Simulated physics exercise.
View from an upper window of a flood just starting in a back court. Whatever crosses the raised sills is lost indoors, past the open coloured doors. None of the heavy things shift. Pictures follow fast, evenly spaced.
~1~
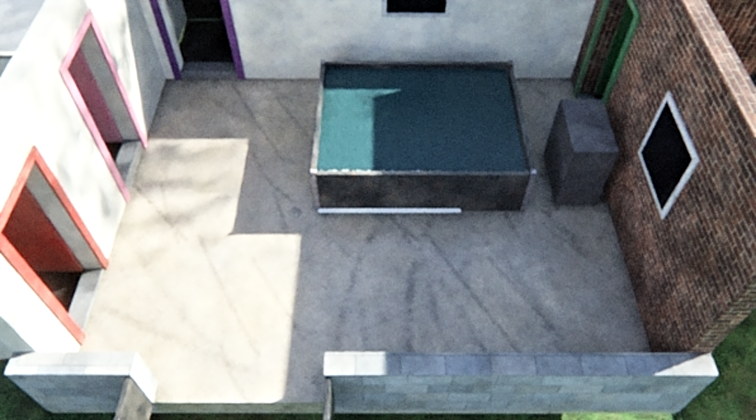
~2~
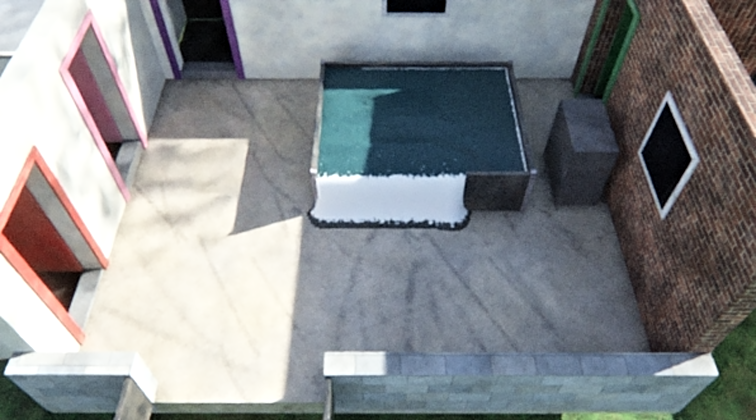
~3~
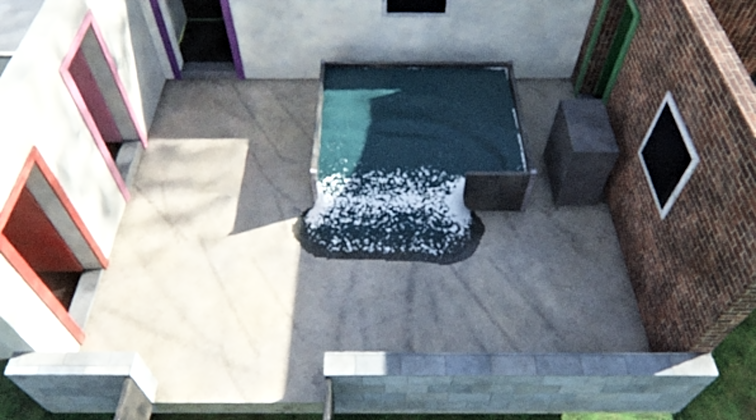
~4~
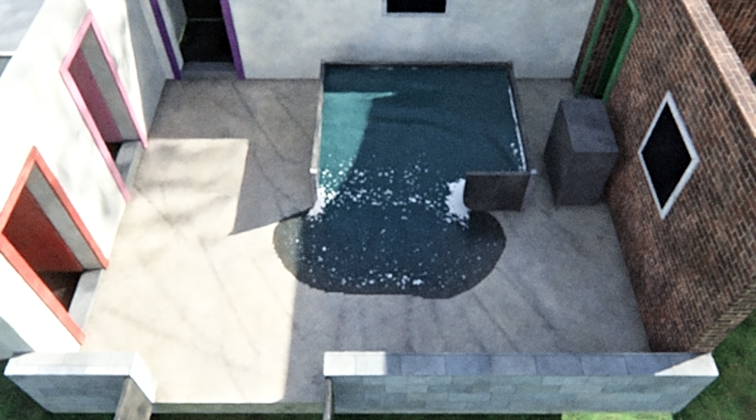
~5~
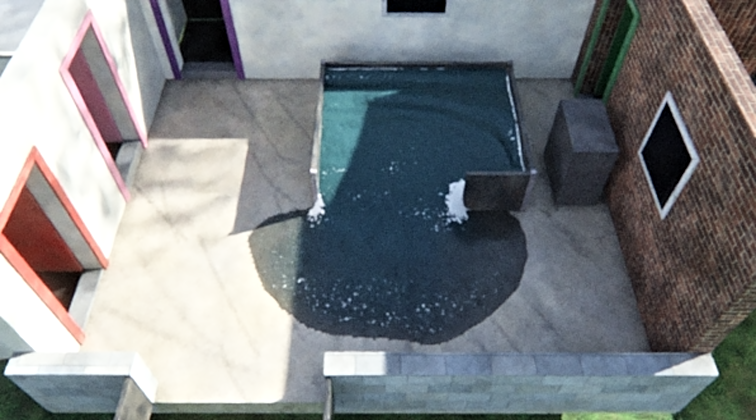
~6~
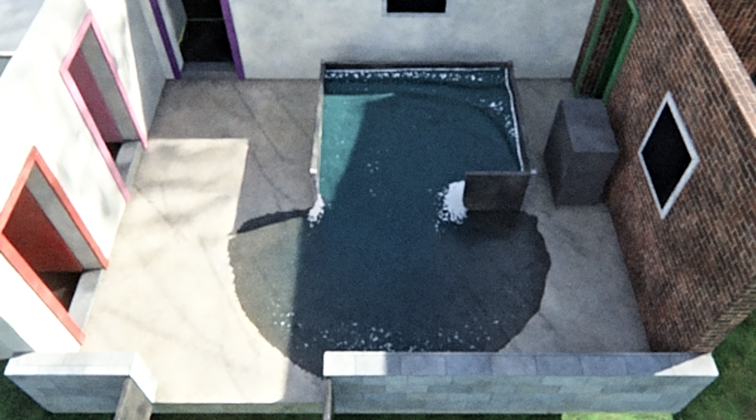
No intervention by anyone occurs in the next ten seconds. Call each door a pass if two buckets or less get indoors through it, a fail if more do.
Green door: Pass, pink door: Pass, red door: Fail, purple door: Pass.
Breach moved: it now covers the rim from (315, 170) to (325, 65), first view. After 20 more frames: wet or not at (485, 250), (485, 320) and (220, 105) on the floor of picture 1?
The first spot is spared, the second spared and the third soaked.
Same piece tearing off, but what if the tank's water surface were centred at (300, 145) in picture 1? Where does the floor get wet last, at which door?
That would be the green door.
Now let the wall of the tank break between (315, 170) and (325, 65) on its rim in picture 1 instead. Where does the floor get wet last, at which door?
That one is the green-painted one.
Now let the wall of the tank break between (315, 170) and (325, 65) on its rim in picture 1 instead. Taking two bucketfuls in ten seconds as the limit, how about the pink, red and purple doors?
In that case the pink door breaks the limit, the red door breaks the limit and the purple door breaks the limit.
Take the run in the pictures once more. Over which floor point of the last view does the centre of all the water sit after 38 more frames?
Centre of mass: Roughly (406, 224).
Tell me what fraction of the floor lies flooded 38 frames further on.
I'd say 90 per cent.
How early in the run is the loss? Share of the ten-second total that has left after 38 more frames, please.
About 70 per cent.
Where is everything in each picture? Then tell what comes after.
In the first picture, the water tank at (419, 118) is whole and still.
In the second picture, water pours out at (390, 195) and has run to (315, 216).
In the third picture, the front is at (304, 238), out from the gap at (390, 198).
In the fourth picture, the front is at (301, 274), out from the gap at (390, 198).
In the fifth picture, the front is at (440, 336), out from the gap at (390, 199).
In the sixth picture, water pours out at (390, 199) and has run to a hidden place.
A moment on, water covers 35 % of the floor; the green door not reached, the pink door not reached, the red door not reached, the purple door not reached.
Next, water covers 40 % of the floor; the green door not reached, the pink door not reached, the red door not reached, the purple door not reached.
Then, water covers 55 % of the floor; the green door wet at the sill, nothing in, the pink door not reached, the red door under two buckets in, the purple door not reached.
Later, water covers 90 % of the floor; the green door wet at the sill, nothing in, the pink door wet at the sill, nothing in, the red door over two buckets in, the purple door wet at the sill, nothing in.
In the end, water covers 100 % of the floor; the green door wet at the sill, nothing in, the pink door wet at the sill, nothing in, the red door far over two buckets in, the purple door wet at the sill, nothing in.
